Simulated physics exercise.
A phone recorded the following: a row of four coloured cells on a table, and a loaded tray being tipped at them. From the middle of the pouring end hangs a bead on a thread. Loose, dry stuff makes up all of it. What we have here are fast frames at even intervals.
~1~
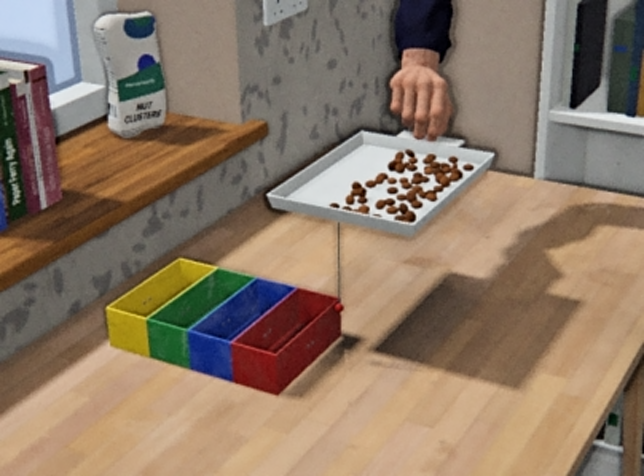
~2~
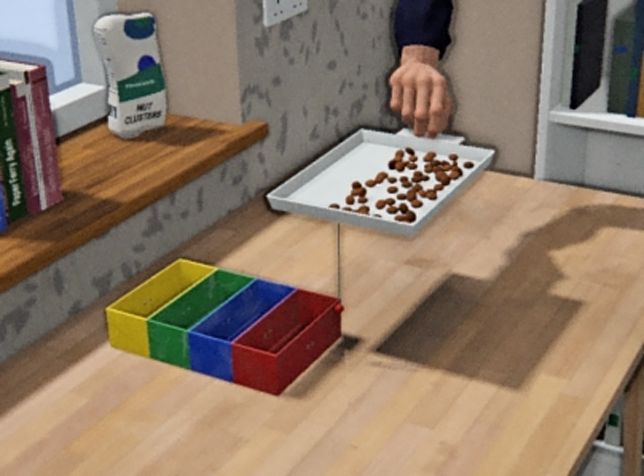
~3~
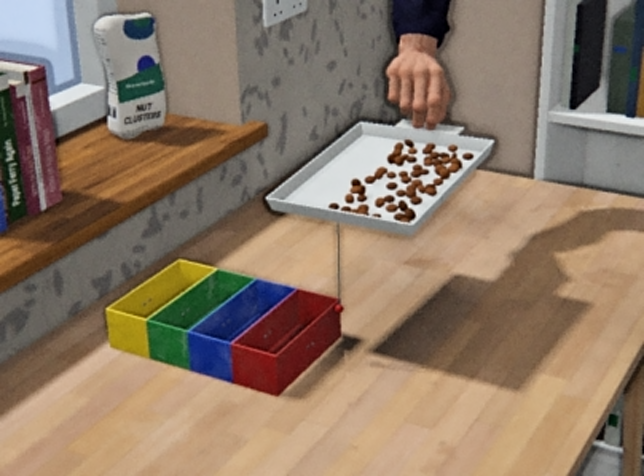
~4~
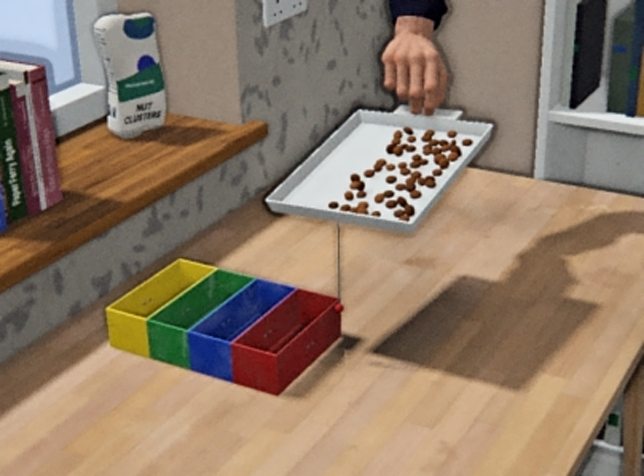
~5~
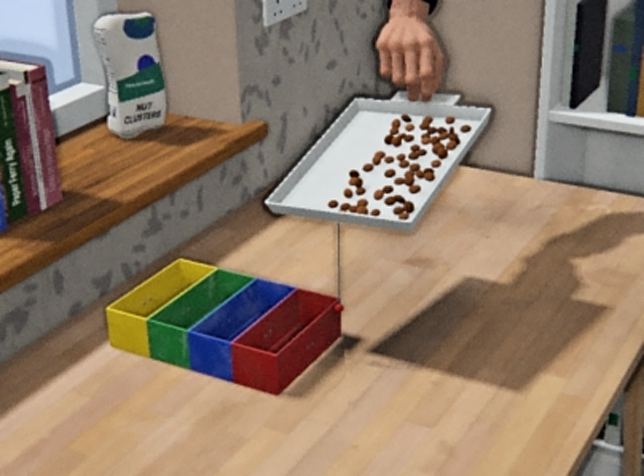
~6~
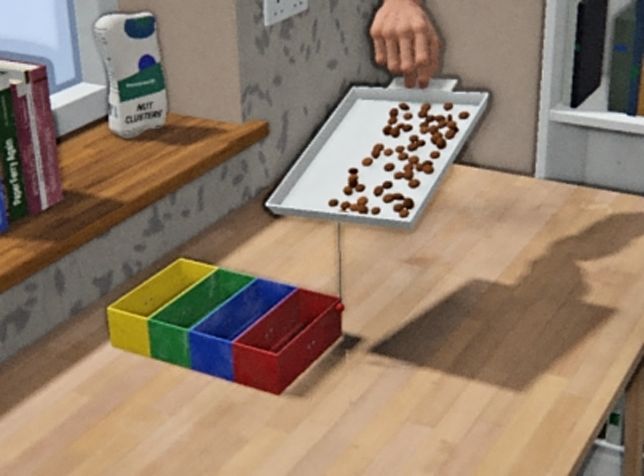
A hand held a white tray of brown kibble above a wooden table with yellow, green, blue and red boxes, then raised its far end, and a few pieces shifted on the tray.
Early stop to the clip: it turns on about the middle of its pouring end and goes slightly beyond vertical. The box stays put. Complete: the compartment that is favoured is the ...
... Red one.
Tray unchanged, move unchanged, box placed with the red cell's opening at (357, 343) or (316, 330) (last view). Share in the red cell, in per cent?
Trial 1: 10 percent; trial 2: 30 percent.
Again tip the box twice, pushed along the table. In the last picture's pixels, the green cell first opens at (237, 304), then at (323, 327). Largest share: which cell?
It would be the blue cell the first time and the cell in yellow the second time.
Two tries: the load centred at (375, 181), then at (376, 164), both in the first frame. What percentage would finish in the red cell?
Some 60 and then some 60 per cent.
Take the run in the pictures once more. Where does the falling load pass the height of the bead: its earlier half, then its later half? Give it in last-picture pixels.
About (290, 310), and after that about (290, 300).
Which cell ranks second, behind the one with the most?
Ranked second: The blue cell.
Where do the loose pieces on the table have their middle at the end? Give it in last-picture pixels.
Their resting centre is at about (339, 398).
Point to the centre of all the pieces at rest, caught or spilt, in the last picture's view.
Around (288, 358).
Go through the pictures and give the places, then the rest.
In the first frame, corners of the pouring end near (272, 194) and (411, 222), level; middle of the load near (407, 186), bits of dog kibble; bead on its thread near (340, 308); yellow cell near (128, 329); green cell near (168, 340); blue cell near (211, 352); red cell near (255, 365).
In the second frame, corners of the pouring end near (272, 195) and (411, 223), level; middle of the load near (407, 185).
In the third frame, corners of the pouring end near (272, 197) and (410, 222), tipped barely, lowest at the left corner; middle of the load near (406, 180).
In the fourth frame, corners of the pouring end near (271, 199) and (409, 220), tipped a little, lowest at the left corner; middle of the load near (405, 172).
In the fifth frame, corners of the pouring end near (270, 201) and (408, 219), tipped a little, lowest at the left corner; middle of the load near (404, 164).
In the sixth frame, corners of the pouring end near (271, 202) and (408, 218), tipped clearly, lowest at the left corner; middle of the load near (403, 157), only a few on the move; yellow cell near (129, 329); green cell near (170, 340); blue cell near (212, 352); red cell near (256, 365).
Shortly afterwards, tray tipped steeply; all but a few on the tray; only a few falling or outside the box.
Next, tray tipped right over; near a quarter on the tray; near a quarter in the red cell; a little in the blue cell; near a third falling or outside the box.
Some moments later, tray tipped past a quarter turn; near half in the red cell; near a quarter in the blue cell; near a quarter falling or outside the box.
In the end, tray tipped past a quarter turn; near half in the red cell; near a quarter in the blue cell; none at all in the green cell; none at all in the yellow cell; near a quarter outside the box.
